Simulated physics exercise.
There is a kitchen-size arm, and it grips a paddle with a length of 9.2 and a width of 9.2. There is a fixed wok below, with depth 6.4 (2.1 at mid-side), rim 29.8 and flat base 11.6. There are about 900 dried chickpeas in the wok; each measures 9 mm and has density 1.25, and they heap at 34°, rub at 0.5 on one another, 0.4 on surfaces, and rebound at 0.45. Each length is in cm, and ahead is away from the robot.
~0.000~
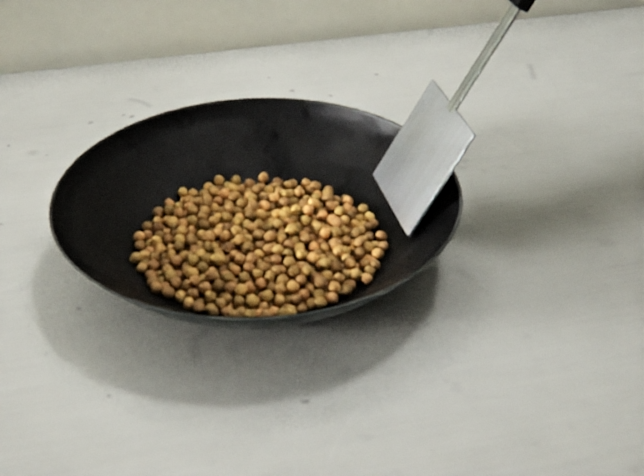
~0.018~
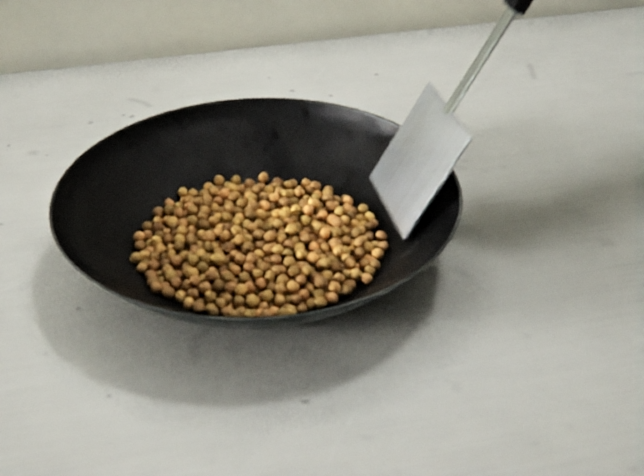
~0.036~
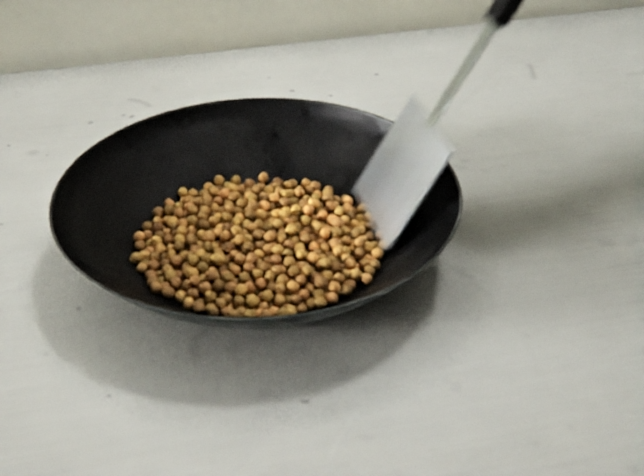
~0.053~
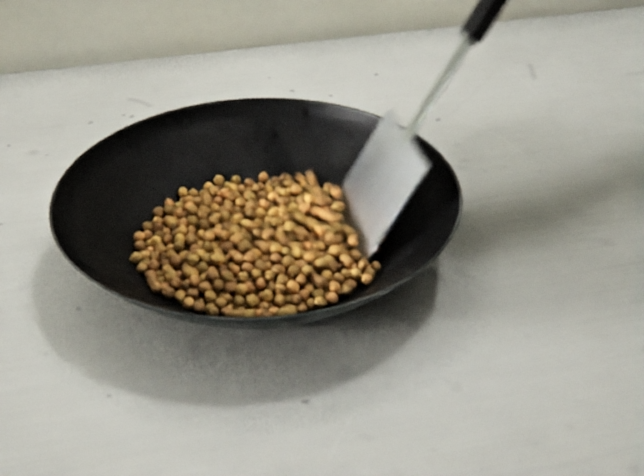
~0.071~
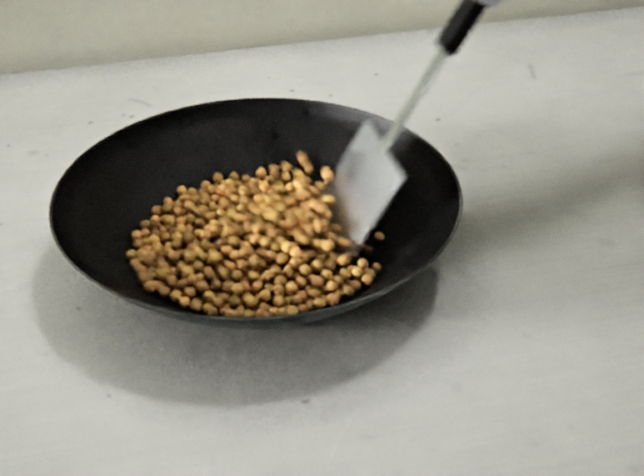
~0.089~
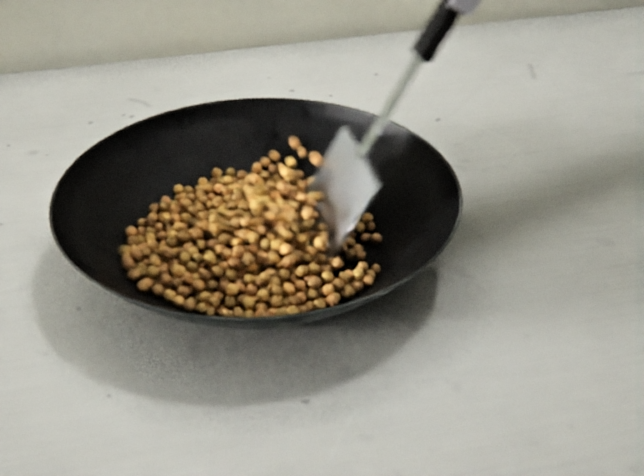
A flat silver metal paddle with a black handle, its holder out of view, leans into a wide black wok on a pale grey surface, seen from above at an angle by a still camera. A heap of small, round, golden-brown chickpeas covers the wok's middle. The paddle slides leftward from the right side into the heap, pushing chickpeas left and up while a few scatter around the blade.
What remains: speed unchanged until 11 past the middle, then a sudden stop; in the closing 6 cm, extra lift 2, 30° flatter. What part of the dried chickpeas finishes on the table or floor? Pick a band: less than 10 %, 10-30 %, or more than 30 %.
It falls in the band more than 30 %.
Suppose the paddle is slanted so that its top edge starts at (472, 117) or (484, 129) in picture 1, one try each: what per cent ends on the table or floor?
About 35% and 40%.
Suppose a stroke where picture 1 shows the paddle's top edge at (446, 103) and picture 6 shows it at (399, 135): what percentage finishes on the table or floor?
Near 20 in a hundred.
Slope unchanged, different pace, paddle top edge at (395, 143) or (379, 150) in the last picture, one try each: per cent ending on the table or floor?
I'd estimate close to 25 and 35 in a hundred.
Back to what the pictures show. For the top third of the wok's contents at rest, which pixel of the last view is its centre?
Pixel position: Approx. (165, 248).
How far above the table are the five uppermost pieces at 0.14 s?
8 cm.
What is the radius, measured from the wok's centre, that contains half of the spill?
I reckon close to 34 centimetres.
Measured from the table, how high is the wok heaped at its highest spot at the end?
Top of the heap: Roughly 5.5 cm above the table top.
By 0.14 s, sloping 60°, highest piece 9 above the table; 900 in the wok.
By 0.19 s, sloping 52°, highest piece 10 above the table; 900 in the wok.
By 0.41 s, sloping 30°, highest piece 12 above the table; 555 in the wok, 129 on the table or floor, 216 on the blade or in flight.
By 1.46 s, sloping 30°, highest piece 7 above the table; 555 in the wok, 345 on the table or floor.
Final count, 555 in the wok, 345 on the table or floor. That is 38 % on the table or floor.
